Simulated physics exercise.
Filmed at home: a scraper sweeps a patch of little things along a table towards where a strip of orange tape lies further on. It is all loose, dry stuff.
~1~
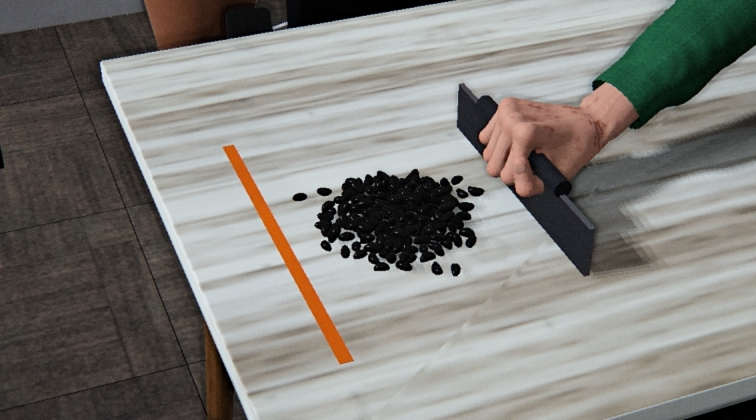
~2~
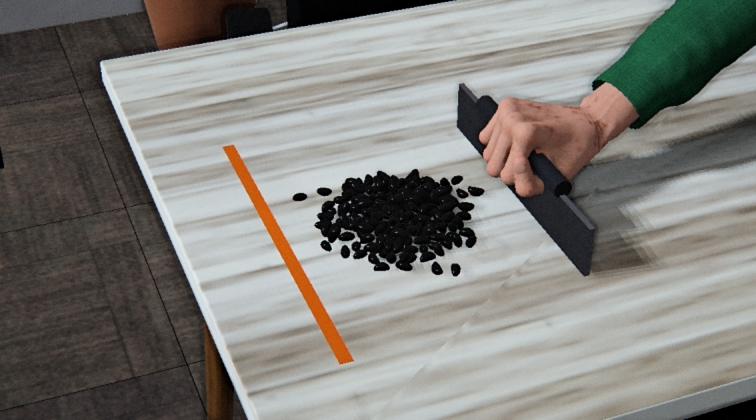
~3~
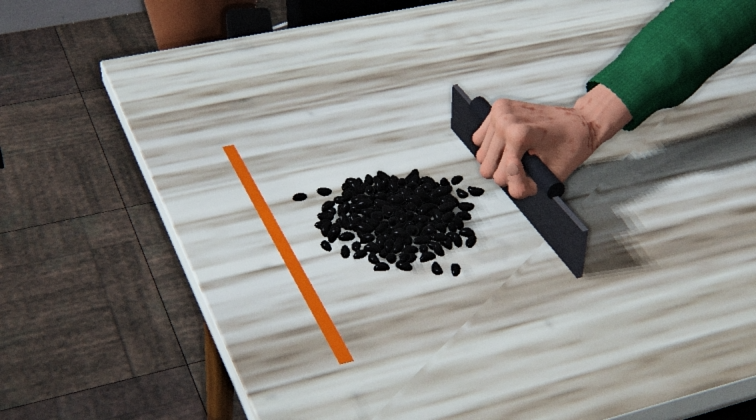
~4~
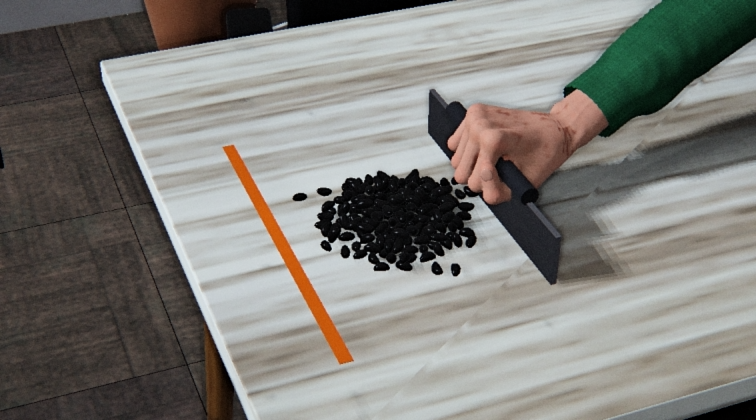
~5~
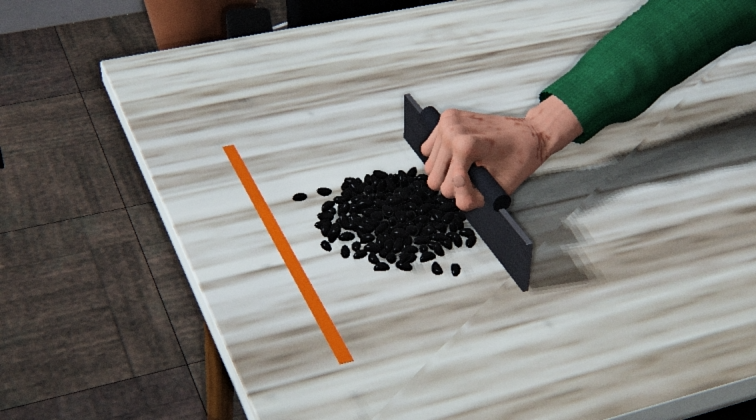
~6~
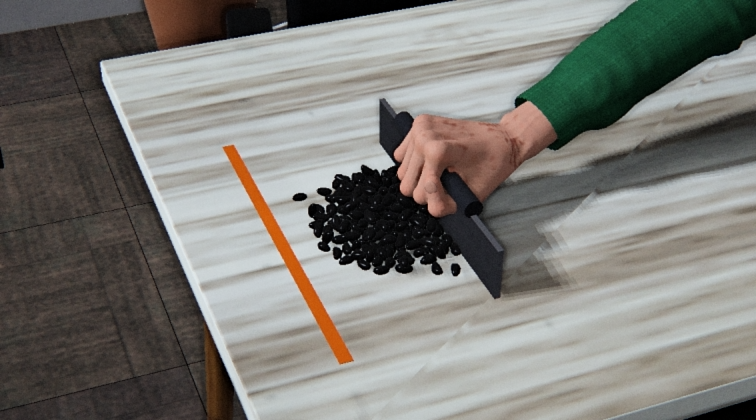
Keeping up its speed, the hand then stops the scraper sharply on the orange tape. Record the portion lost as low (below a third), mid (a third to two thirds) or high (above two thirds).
Portion lost: Low.
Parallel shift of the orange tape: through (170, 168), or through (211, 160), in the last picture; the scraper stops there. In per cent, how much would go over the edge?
Roughly 90 % and 40 %.
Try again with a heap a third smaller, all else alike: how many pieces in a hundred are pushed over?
10 %, about.
Shortly afterwards, scraper still moving, near (353, 185); heap all on the table, its front near (253, 258).
Next, scraper stopped at the orange tape; heap only a few over the edge.
Some moments later, scraper stopped at the orange tape; heap a little over the edge.
In the end, scraper stopped at the orange tape; heap a little over the edge.
